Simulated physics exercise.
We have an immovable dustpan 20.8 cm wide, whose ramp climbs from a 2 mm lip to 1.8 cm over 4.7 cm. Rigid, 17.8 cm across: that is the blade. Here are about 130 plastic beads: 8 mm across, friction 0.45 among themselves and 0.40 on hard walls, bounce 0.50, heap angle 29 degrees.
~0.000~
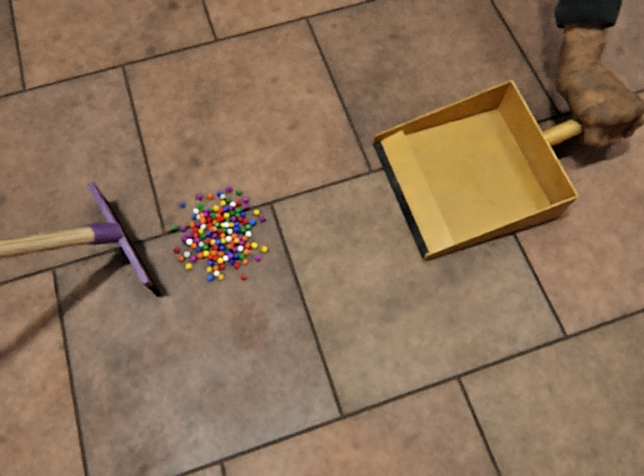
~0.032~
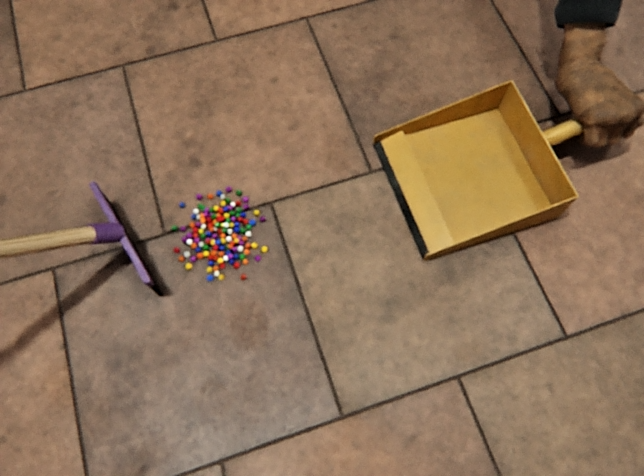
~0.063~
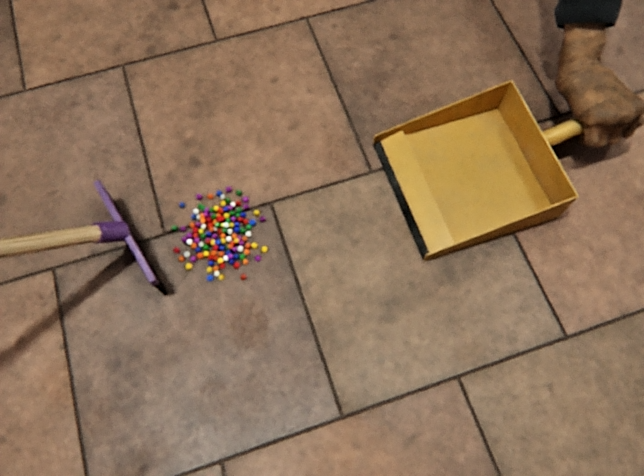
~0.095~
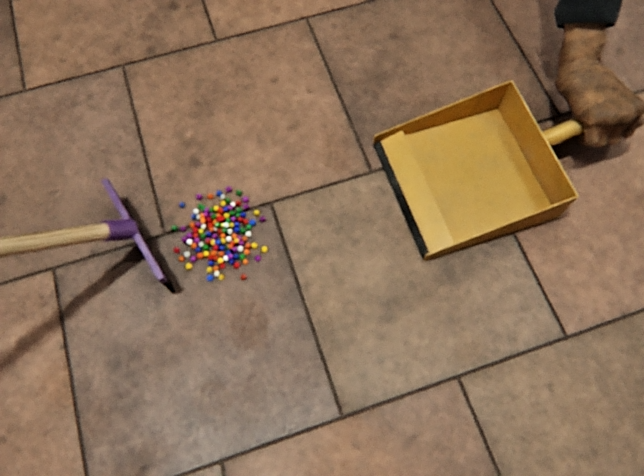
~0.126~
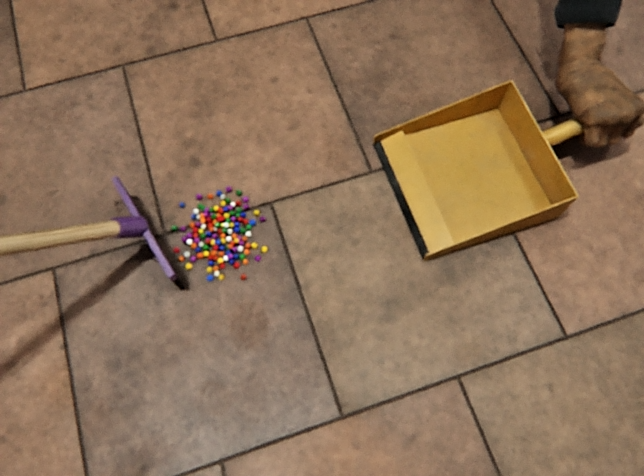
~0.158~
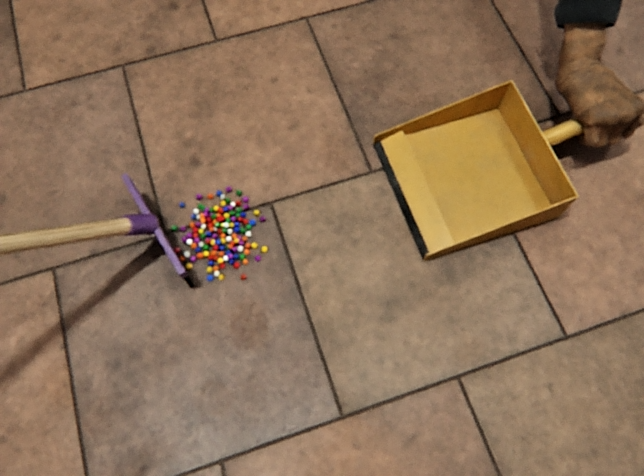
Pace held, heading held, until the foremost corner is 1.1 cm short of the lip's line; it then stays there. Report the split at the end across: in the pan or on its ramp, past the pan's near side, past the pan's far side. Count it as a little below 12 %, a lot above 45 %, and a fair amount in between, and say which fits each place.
Pan: A little, near side: A little, far side: A fair amount.
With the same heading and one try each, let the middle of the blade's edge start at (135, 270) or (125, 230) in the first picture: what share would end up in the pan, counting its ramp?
First try about 5 per cent, second about 5 per cent.
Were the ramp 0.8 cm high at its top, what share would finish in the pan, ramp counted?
Estimated share: Around 10 in a hundred.
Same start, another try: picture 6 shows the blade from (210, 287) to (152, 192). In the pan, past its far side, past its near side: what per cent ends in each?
Per cent by place - pan 5, far side 20, near side 5.
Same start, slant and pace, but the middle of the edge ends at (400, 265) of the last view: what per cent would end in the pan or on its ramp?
About 0 per cent.
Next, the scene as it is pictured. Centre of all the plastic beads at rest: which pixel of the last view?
My guess is close to (377, 170).
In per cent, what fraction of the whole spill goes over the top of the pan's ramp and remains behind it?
Close to 0 per cent.
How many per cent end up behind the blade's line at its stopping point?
Roughly 20 per cent of it.
Then, at 0.50 s, middle of the blade 20 cm from the lip; 0 % over the lip, far side 15 %, near side 0 %.
After 0.73 s, middle of the blade 10 cm from the lip; 0 % over the lip, far side 25 %, near side 0 %.
After 1.07 s, middle of the blade 3 cm from the lip; 10 % over the lip, far side 30 %, near side 0 %.
In the end, at 1.5 s, pan 10 %, near side 0 %, far side 30 %, in front of the lip or behind the blade 60 %.
